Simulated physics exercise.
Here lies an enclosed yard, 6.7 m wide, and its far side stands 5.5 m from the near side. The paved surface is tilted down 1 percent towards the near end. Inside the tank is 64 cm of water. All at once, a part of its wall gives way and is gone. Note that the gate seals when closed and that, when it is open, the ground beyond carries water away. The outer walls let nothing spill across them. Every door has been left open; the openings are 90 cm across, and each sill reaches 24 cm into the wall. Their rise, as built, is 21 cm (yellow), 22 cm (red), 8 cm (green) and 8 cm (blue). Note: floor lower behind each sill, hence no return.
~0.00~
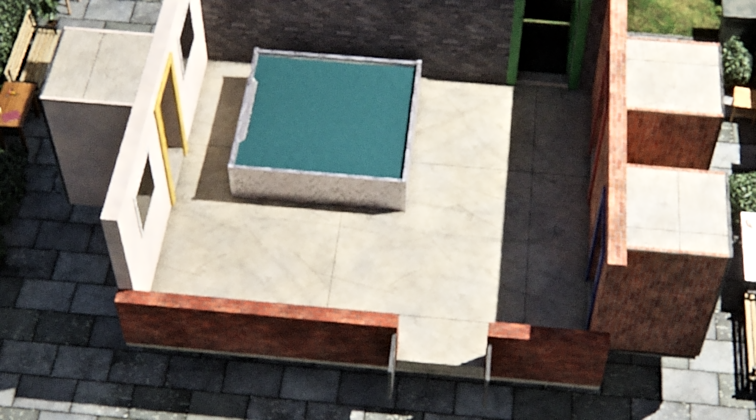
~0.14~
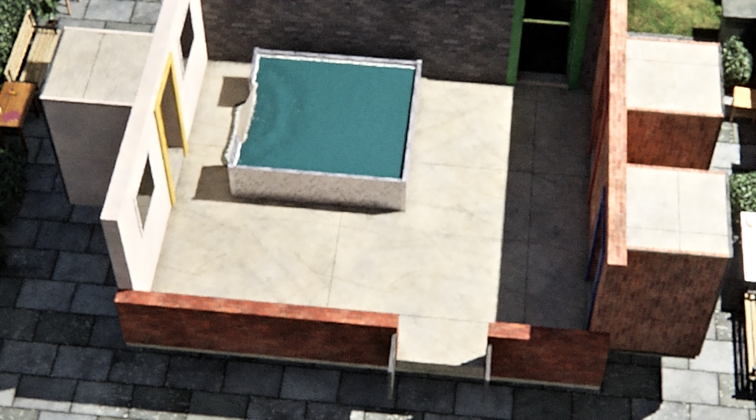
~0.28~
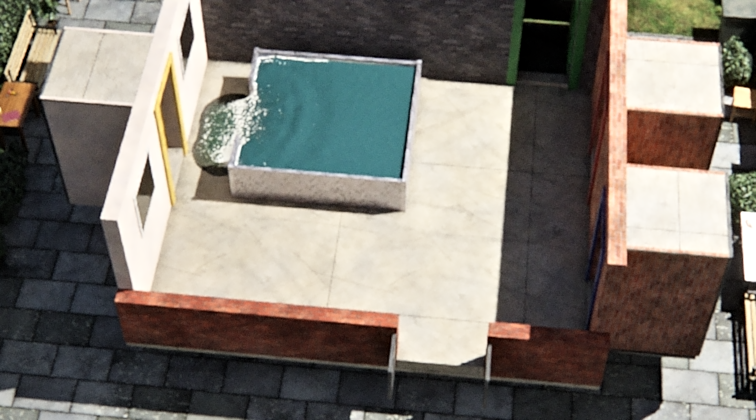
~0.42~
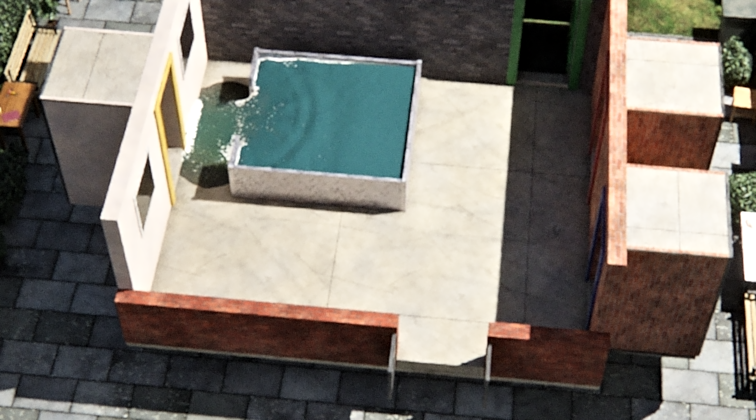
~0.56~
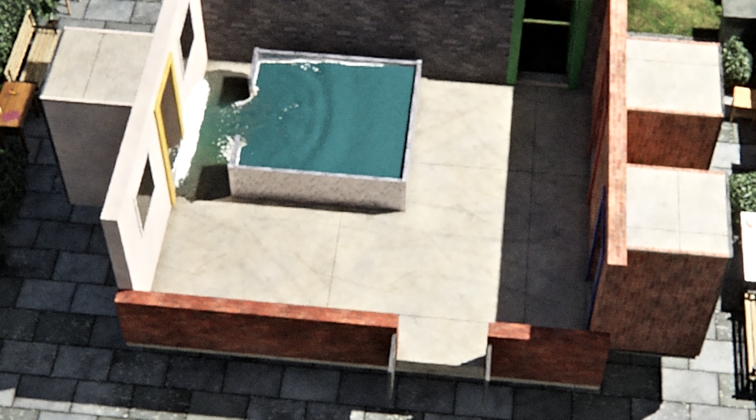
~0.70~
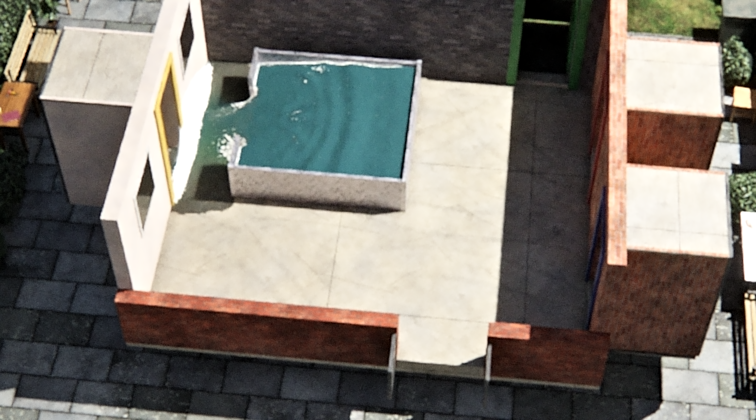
The clip opens on a still, square tank of teal water inside a walled, pale-floored yard. Part of the tank's left side gives way, and water pours out in a foaming burst. It spreads across the floor to the left wall beside the yellow-framed doorway, while ripples cross the tank.
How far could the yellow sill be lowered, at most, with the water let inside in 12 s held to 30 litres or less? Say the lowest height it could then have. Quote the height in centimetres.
It could then stand at about 29 cm.
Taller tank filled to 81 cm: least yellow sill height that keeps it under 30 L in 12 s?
About 39 cm.
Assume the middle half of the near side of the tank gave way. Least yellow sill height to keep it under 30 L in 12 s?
The answer is some 12.5 cm.
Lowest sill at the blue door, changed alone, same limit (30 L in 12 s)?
Blue door - some 13.5 centimetres.
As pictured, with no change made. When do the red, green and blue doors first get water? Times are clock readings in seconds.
Red at 3.8 s, green at 2.8 s and blue at 4.5 s.
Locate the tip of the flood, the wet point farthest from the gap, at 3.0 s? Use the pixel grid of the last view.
The tip of the flood lies near (581, 92).
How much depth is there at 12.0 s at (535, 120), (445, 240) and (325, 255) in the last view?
Roughly 8, 9 and 3 cm, in turn.
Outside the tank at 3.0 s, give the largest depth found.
I'd estimate roughly 45 cm.
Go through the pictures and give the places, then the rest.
The first picture shows the tank at (328, 116) is whole and still, 64 cm deep; the yellow door at (171, 137) is dry.
In the second picture, water pours out at (248, 128) and has run 0.3 m, to (227, 161); about 9 cm deep outside, 64 cm at the back.
In the third picture, water pours out at (248, 128) and has run 0.8 m, to (197, 150); about 11 cm deep outside, 64 cm at the back.
In the fourth picture, the gap is at (248, 128), the front 1.0 m out at (181, 172); the back of the tank holds 64 cm.
In the fifth picture, water pours out at (248, 128) and has run 1.2 m, to (176, 192); about 11 cm deep outside, 64 cm at the back.
In the sixth picture, the front is at (208, 60), 1.4 m from the gap at (248, 128); 2.5 m2 of floor is wet, 64 cm left at the back; water is at the yellow door at (171, 137).
After 1.4 s water covers 15 % of the floor, deepest (56 cm) near (208, 63); 31 cm at the yellow door, 14 litres in over its 21 cm sill.
After 3.0 s water covers 40 % of the floor, deepest (45 cm) near (208, 63); 27 cm at the yellow door, 74 litres in over its 21 cm sill.
After 12.0 s water covers 100 % of the floor, deepest (16 cm) near (580, 100); 11 cm at the yellow door, 98 litres in over its 21 cm sill.
At the yellow door as built, the water arrived by 0.6 s and peaked near 33 cm at 0.7 s.
Run again over the same 12 s with other heights there, 58 litres in over 25 cm, 14 litres over 33.5 cm. The limit of 30 litres is kept from about 29 cm up.
